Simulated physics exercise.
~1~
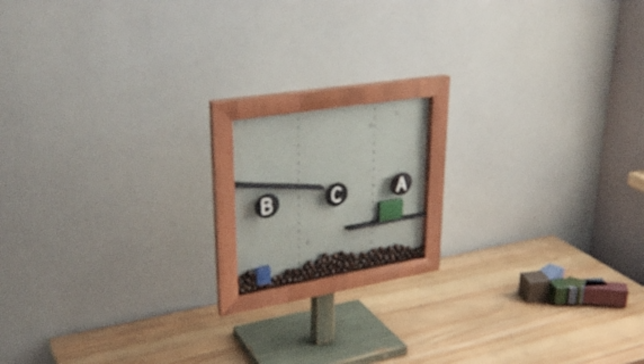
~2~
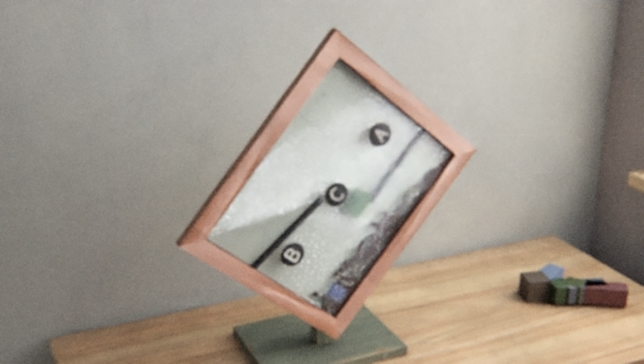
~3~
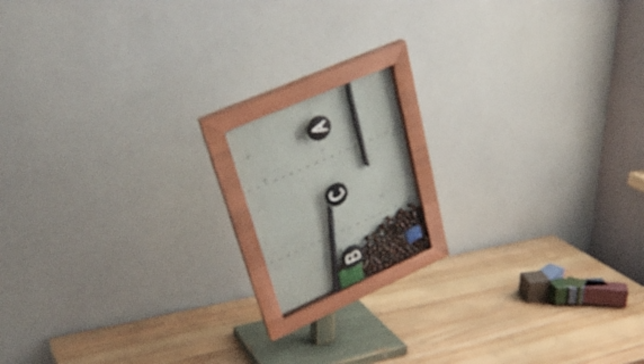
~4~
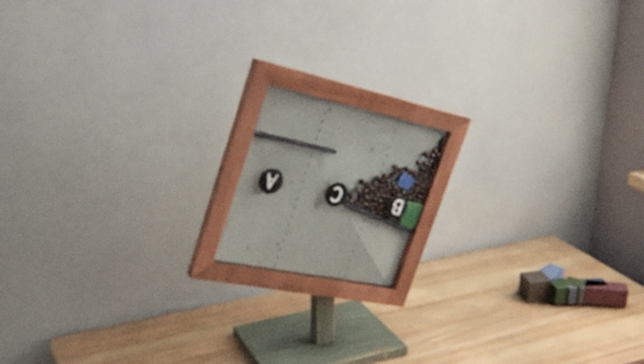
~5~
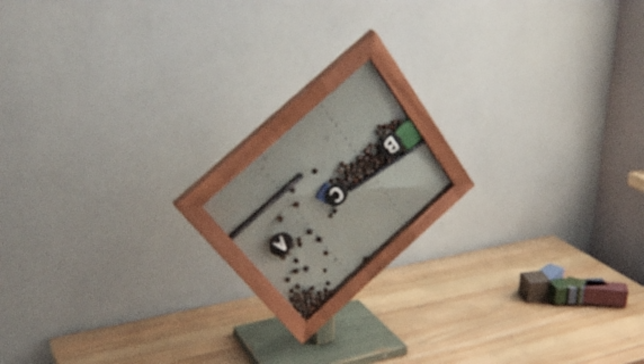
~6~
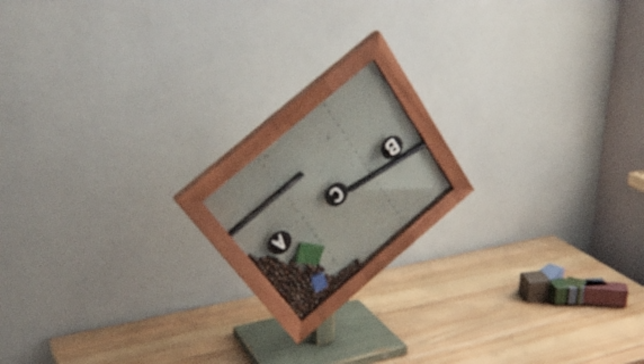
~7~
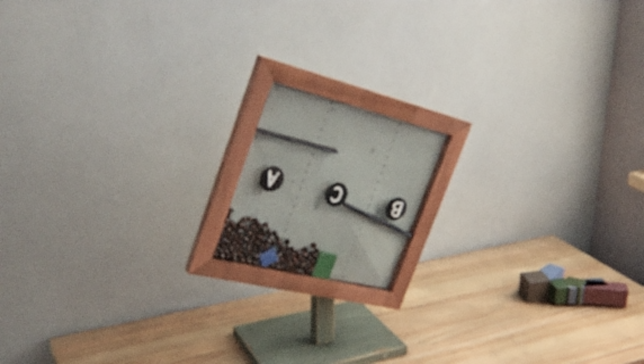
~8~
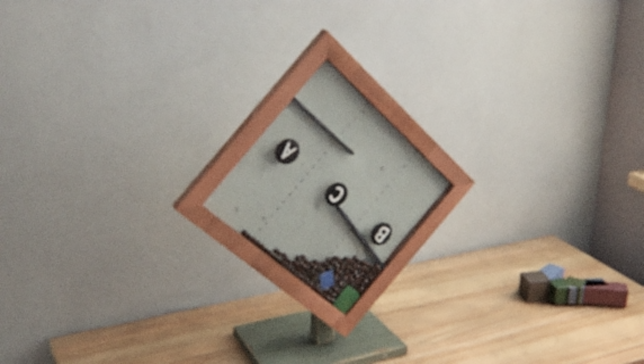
A framed see-through box of dark beads turns anticlockwise on its stand, then swings partway back, blocks settling low near B.
